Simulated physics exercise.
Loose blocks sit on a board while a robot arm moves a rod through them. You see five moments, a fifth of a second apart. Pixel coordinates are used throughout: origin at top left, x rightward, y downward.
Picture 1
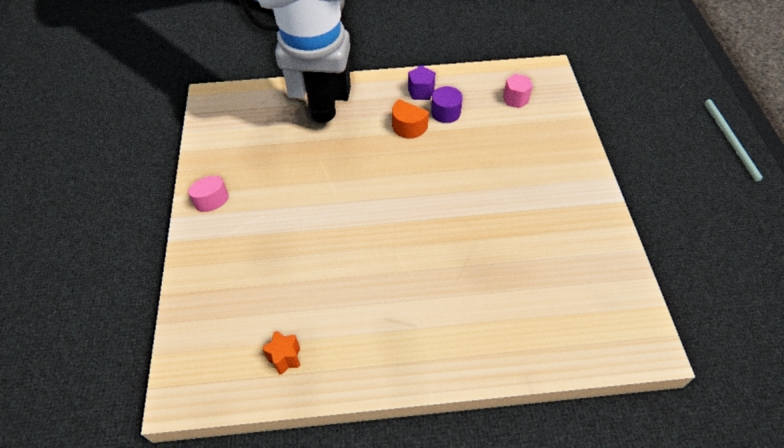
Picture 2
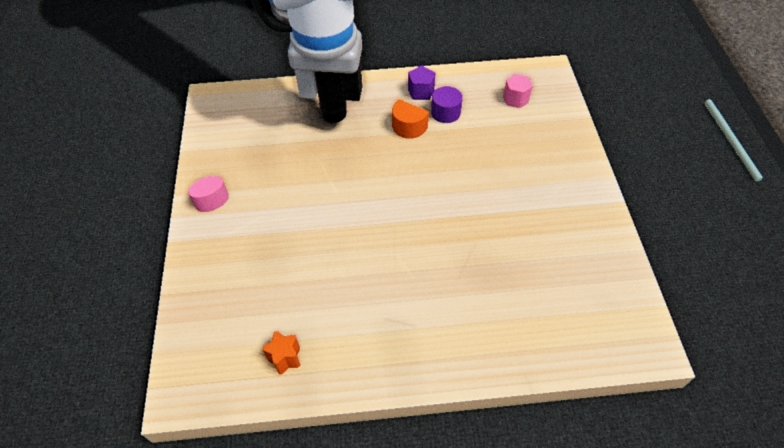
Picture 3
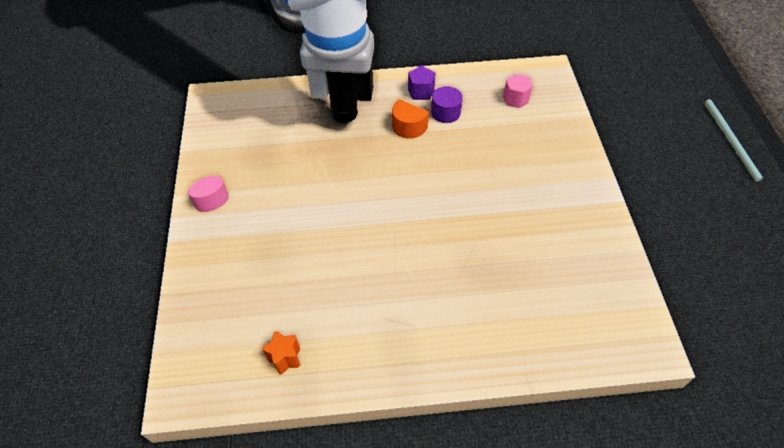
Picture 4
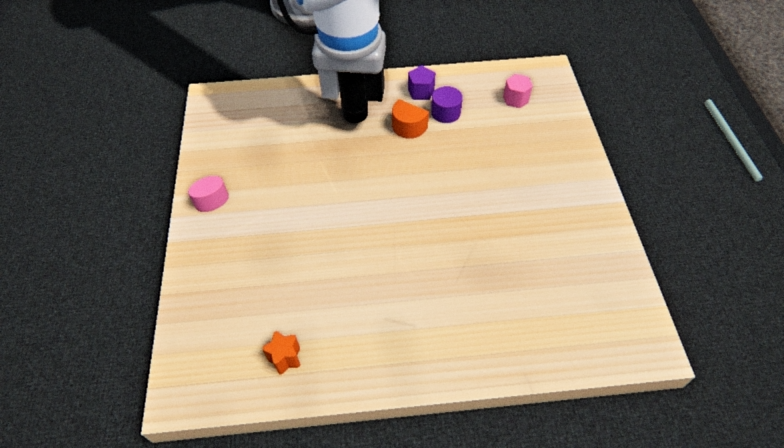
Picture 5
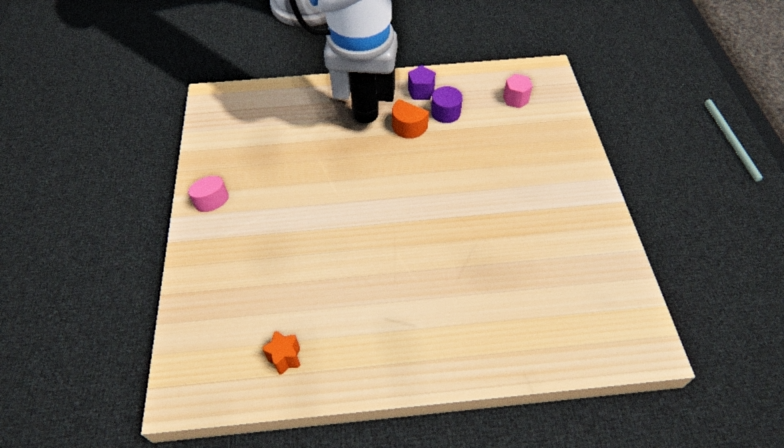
To begin with, a robot arm holds a dark rod near the top edge of a wooden board, left of a cluster of orange and purple blocks. The arm slides the rod slowly a short way right, closing in on the orange block, while all the blocks stay still.
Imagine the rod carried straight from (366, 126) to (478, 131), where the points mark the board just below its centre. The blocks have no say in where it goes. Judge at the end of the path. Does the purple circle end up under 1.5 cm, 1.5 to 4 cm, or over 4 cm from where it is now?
The 1.5 to 4 cm band.
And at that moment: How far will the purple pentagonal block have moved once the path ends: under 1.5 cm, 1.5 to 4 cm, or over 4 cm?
It moves only a bit, under 1.5 cm.
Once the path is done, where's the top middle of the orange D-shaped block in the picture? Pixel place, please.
Most likely (509, 123).
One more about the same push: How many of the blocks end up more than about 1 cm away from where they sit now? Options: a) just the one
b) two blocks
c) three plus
b
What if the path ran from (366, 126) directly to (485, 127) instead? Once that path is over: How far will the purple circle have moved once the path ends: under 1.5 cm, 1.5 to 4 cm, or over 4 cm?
It gets moved 1.5 to 4 cm.
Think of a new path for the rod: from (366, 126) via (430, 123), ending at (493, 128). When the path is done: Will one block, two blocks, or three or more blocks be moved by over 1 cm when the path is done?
It's going to be two.
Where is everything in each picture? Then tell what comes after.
Rod tip at (323, 114); block tops, orange D-shaped block at (408, 112); purple pentagonal block at (422, 75); purple circle at (447, 96), in the first frame.
Rod at (334, 115); blocks unchanged, in the second frame.
Rod at (345, 115); blocks unchanged, in the third frame.
Rod at (355, 115); blocks unchanged, in the fourth frame.
Rod at (366, 115); orange D-shaped block at (408, 112); purple pentagonal block at (422, 75); purple circle at (447, 96), in the fifth frame.
On the path given first. One third of the way, rod at (403, 116); orange D-shaped block at (433, 114).
Two thirds of the way, rod at (441, 118); orange D-shaped block at (471, 116); purple circle at (462, 92).
At the end, rod at (479, 120); orange D-shaped block at (509, 123), turned 25° clockwise; purple pentagonal block in place; purple circle at (462, 92).
